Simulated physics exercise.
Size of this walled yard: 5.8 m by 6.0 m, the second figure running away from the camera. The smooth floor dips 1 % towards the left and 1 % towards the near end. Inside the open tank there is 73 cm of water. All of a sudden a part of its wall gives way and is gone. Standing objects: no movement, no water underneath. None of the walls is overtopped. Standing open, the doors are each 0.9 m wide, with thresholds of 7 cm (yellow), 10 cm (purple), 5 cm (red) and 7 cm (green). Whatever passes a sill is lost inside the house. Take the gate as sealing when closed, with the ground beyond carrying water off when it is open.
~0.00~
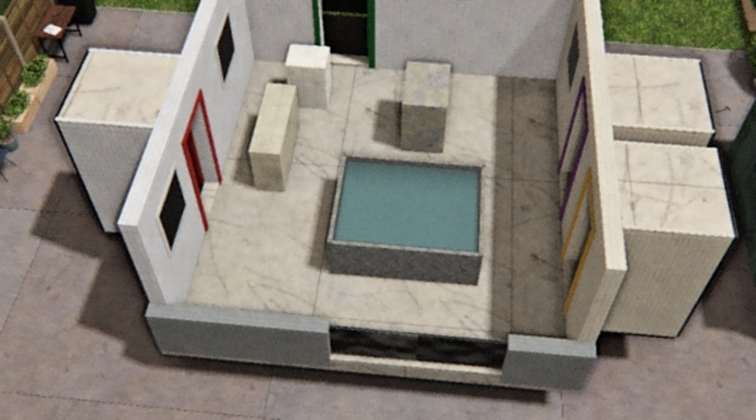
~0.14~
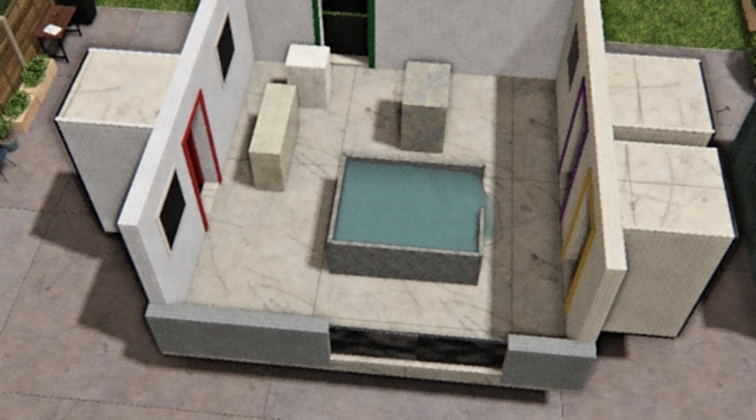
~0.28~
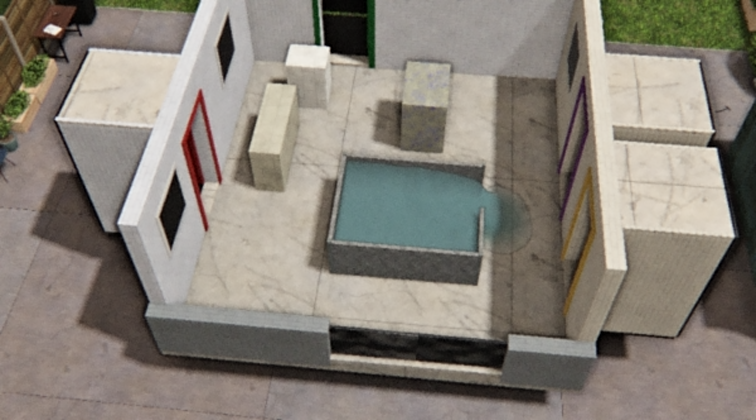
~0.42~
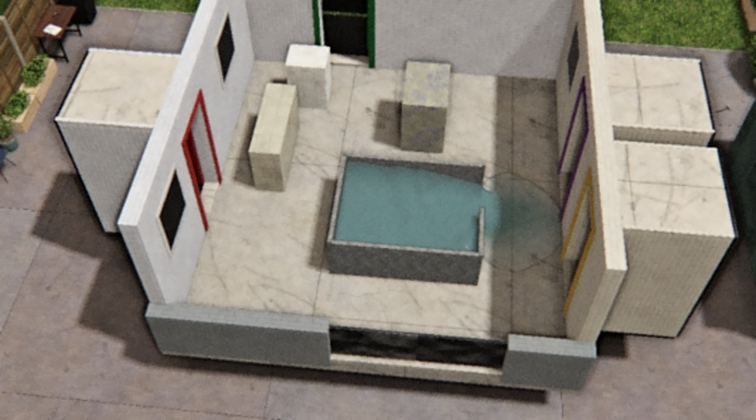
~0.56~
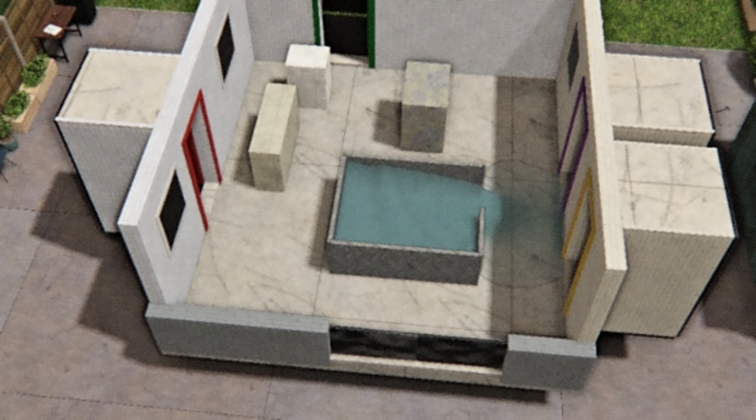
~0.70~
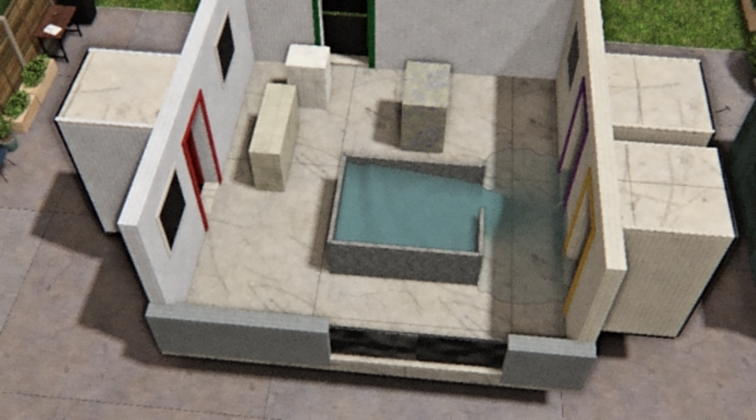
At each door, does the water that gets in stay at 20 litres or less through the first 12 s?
The yellow door is going to top the limit, the purple door is going to top the limit, the red door is going to top the limit, the green door is going to fall short of the limit.
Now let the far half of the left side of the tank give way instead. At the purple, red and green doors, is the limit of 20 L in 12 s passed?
Then purple does not exceed it, red exceeds it, green does not exceed it.
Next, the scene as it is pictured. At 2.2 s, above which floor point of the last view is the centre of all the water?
Around (456, 227) in the last picture.
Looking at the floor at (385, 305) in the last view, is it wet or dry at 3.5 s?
Soaked.
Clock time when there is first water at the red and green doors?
Arrival: Red 5.5 s, green 3.4 s.
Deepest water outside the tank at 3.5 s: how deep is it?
Around 26 centimetres deep.
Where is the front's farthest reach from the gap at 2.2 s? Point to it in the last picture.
Around pixel (554, 81).
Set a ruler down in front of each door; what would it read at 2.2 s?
Centimetres: Yellow 15 / purple 31 / red 0 / green 0.
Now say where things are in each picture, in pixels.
Still water, 73 cm deep, in the open tank at (409, 205), in the first frame.
Water pours out at (478, 207) and has run 0.5 m, to (490, 241); typically 9 cm deep outside, 73 cm at the open tank's back, in the second frame.
The front is at (527, 232), 0.9 m from the gap at (478, 209); 0.8 m2 of floor is under water; 73 cm left at the back of the open tank, in the third frame.
Water pours out at (477, 210) and has run 1.4 m, to (561, 235); typically 7 cm deep outside, 73 cm at the open tank's back, in the fourth frame.
The front is at (562, 272), 1.7 m from the gap at (477, 210); 2.9 m2 of floor is under water; 73 cm left at the back of the open tank, in the fifth frame.
The front is at (563, 294), 1.9 m from the gap at (477, 210); 3.4 m2 of floor is under water; 69 cm left at the back of the open tank, in the sixth frame.
After 1.4 s water covers 20 % of the floor and is deepest (43 cm) near (560, 226); yellow door 15 cm at the sill, 12 L in, purple door 34 cm at the sill, 110 L in, red door not reached, green door not reached.
After 2.2 s water covers 25 % of the floor and is deepest (37 cm) near (549, 225); yellow door 15 cm at the sill, 35 L in, purple door 31 cm at the sill, 244 L in, red door not reached, green door not reached.
After 3.5 s water covers 50 % of the floor and is deepest (26 cm) near (549, 225); yellow door 11 cm at the sill, 59 L in, purple door 22 cm at the sill, 365 L in, red door not reached, green door 2 cm at the sill, 0 L in.
After 7.0 s water covers 90 % of the floor and is deepest (15 cm) near (549, 225); yellow door 7 cm at the sill, 78 L in, purple door 13 cm at the sill, 469 L in, red door 5 cm at the sill, 0 L in, green door 5 cm at the sill, 0 L in.
After 12.0 s water covers 95 % of the floor and is deepest (14 cm) near (178, 330); yellow door 4 cm at the sill, 80 L in, purple door 6 cm at the sill, 478 L in, red door 12 cm at the sill, 68 L in, green door 3 cm at the sill, 0 L in.
